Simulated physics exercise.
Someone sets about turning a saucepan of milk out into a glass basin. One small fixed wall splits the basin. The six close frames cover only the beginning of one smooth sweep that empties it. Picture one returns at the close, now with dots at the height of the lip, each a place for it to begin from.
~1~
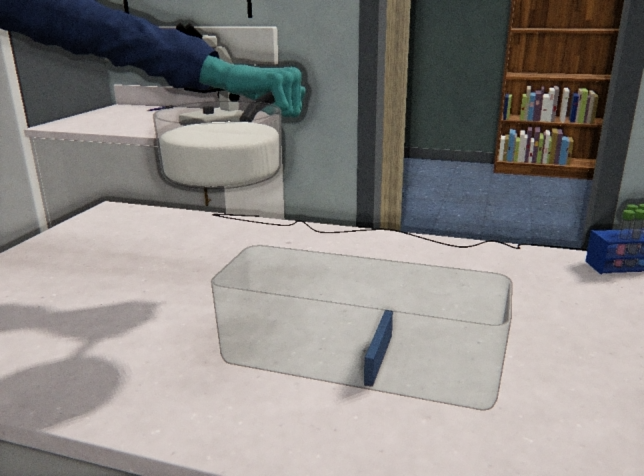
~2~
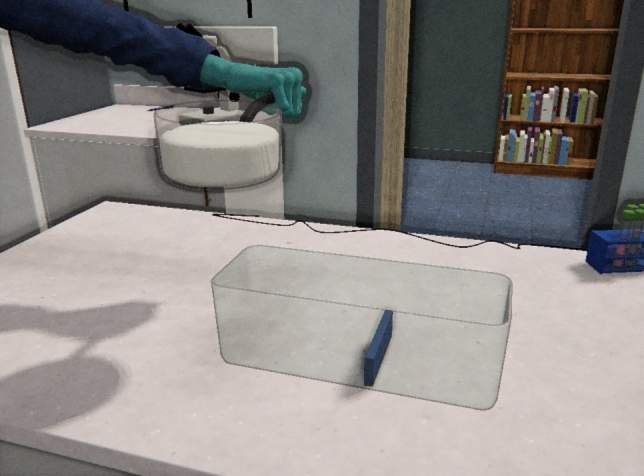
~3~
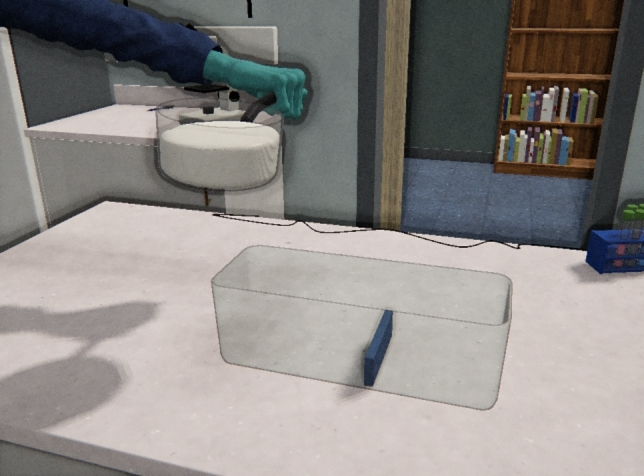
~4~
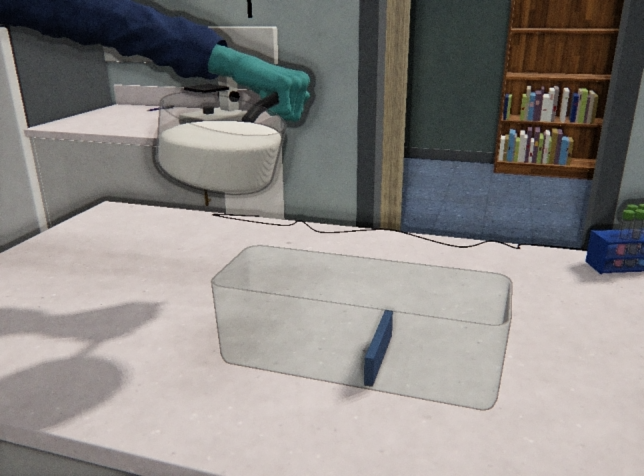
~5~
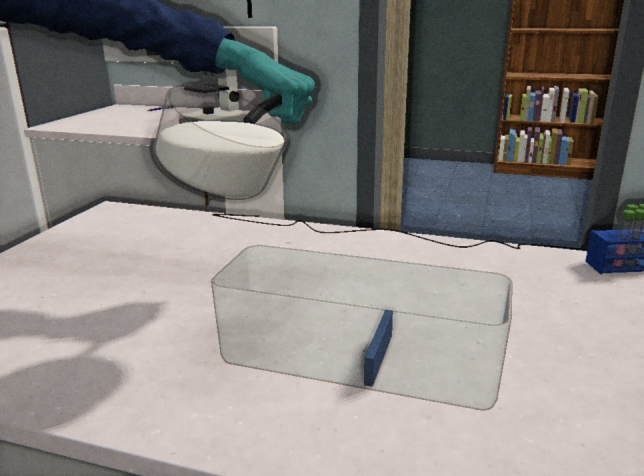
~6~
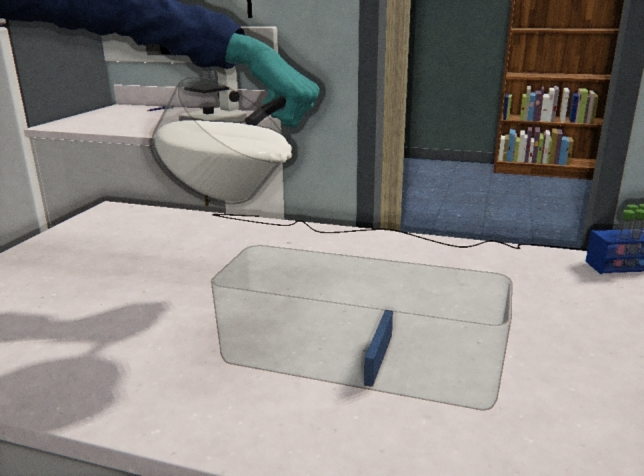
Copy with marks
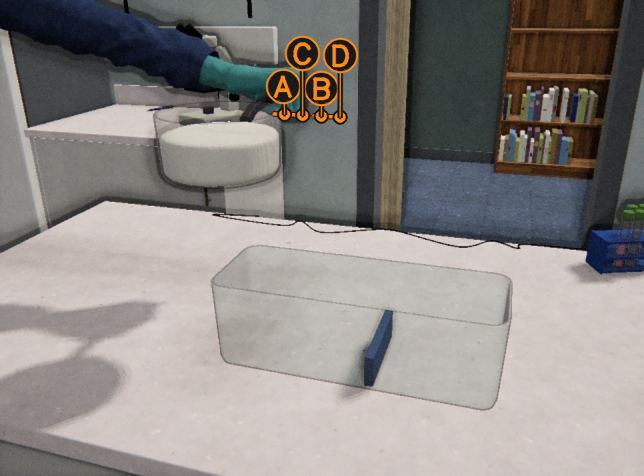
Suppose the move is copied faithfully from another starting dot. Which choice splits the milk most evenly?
D.
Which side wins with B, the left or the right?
The left side.
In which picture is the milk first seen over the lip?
In picture 6.
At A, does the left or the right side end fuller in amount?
More ends on the left.
On the marked copy, A at (284, 114); B at (321, 116); C at (302, 115); D at (340, 117).
If A is chosen, about 82 % ends left of the wall and 14 % right of it; 4 % is lost outside.
If B is chosen, about 66 % ends left of the wall and 26 % right of it; 7 % is lost outside.
If C is chosen, about 84 % ends left of the wall and 11 % right of it; 4 % is lost outside.
If D is chosen, about 52 % ends left of the wall and 47 % right of it.
